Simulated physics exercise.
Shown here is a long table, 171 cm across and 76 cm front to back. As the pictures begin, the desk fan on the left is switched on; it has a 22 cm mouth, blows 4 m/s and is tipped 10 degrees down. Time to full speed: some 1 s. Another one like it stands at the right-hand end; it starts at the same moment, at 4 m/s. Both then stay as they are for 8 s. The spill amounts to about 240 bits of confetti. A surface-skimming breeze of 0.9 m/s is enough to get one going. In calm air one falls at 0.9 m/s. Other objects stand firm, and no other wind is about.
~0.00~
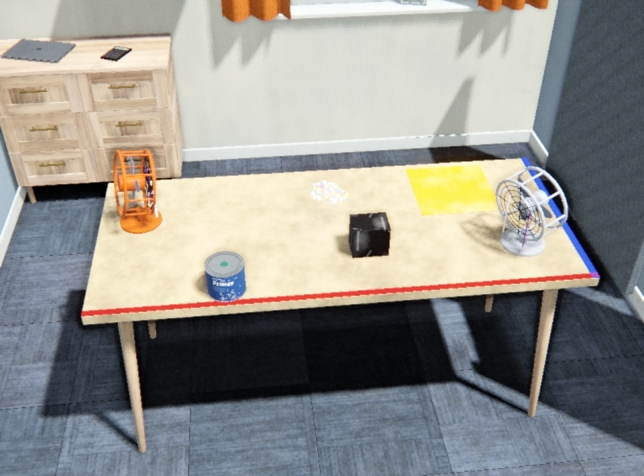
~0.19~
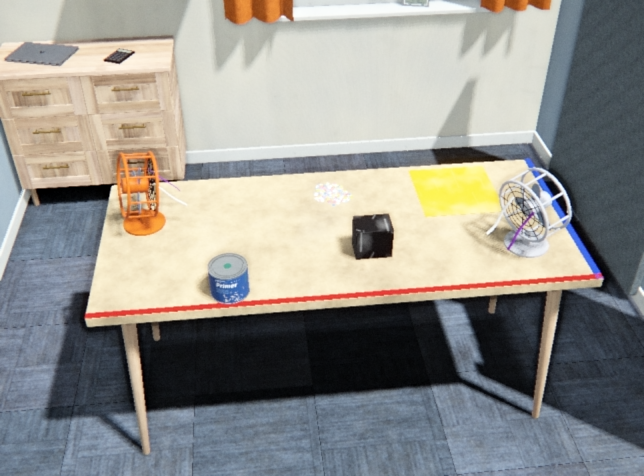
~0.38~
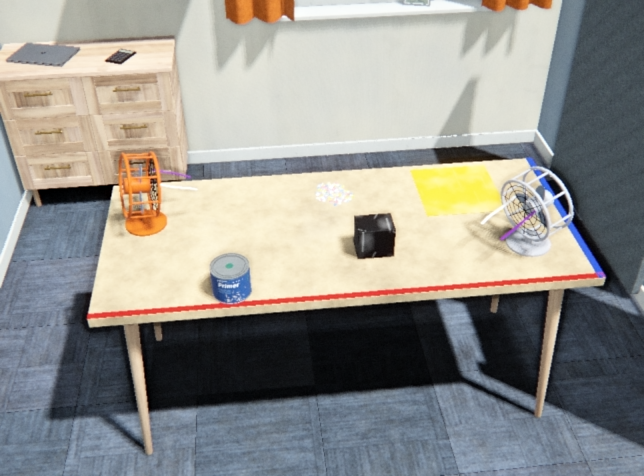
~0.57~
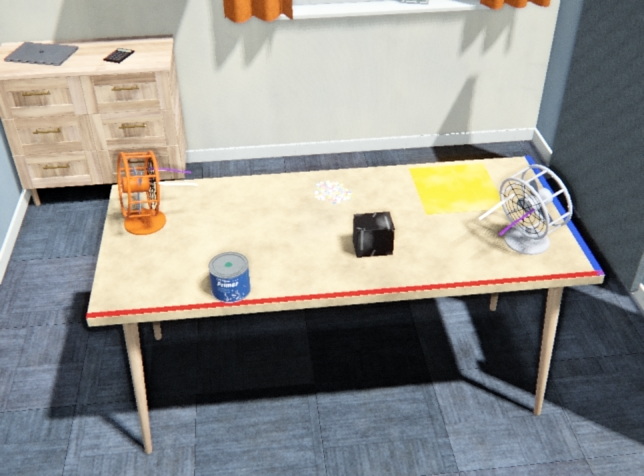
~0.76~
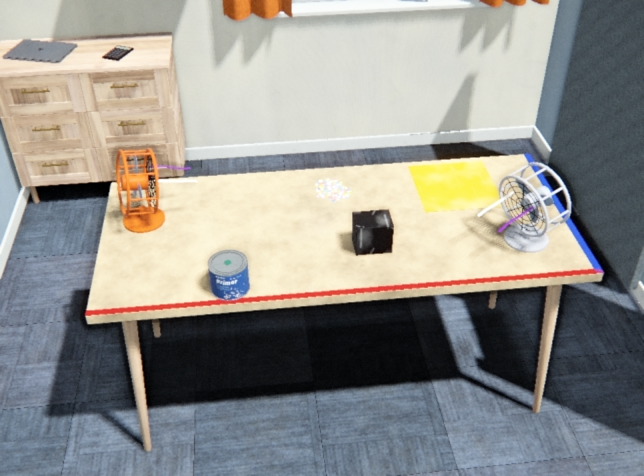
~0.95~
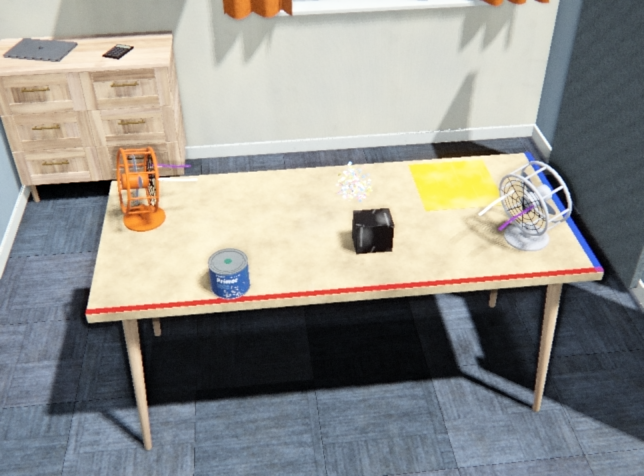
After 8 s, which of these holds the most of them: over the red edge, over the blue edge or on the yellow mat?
The blue one.
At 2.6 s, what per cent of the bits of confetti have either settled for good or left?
That works out to some 90 %.
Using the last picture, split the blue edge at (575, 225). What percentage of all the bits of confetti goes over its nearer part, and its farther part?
Some 3 % go over the nearer part and around 60 % over the farther part.
After 1.6 s the count stands so, 0 % are over the red edge, 0 % on the yellow mat and 47 % over the blue edge; the middle of those left on the top is near (528, 233).
After 2.6 s the count stands so, 0 % are over the red edge, 0 % on the yellow mat and 58 % over the blue edge.
After 4.4 s the count stands so, 0 % are over the red edge, 0 % on the yellow mat and 60 % over the blue edge.
After 8.0 s, at the end, 2 % are over the red edge, 0 % on the yellow mat and 60 % over the blue edge.
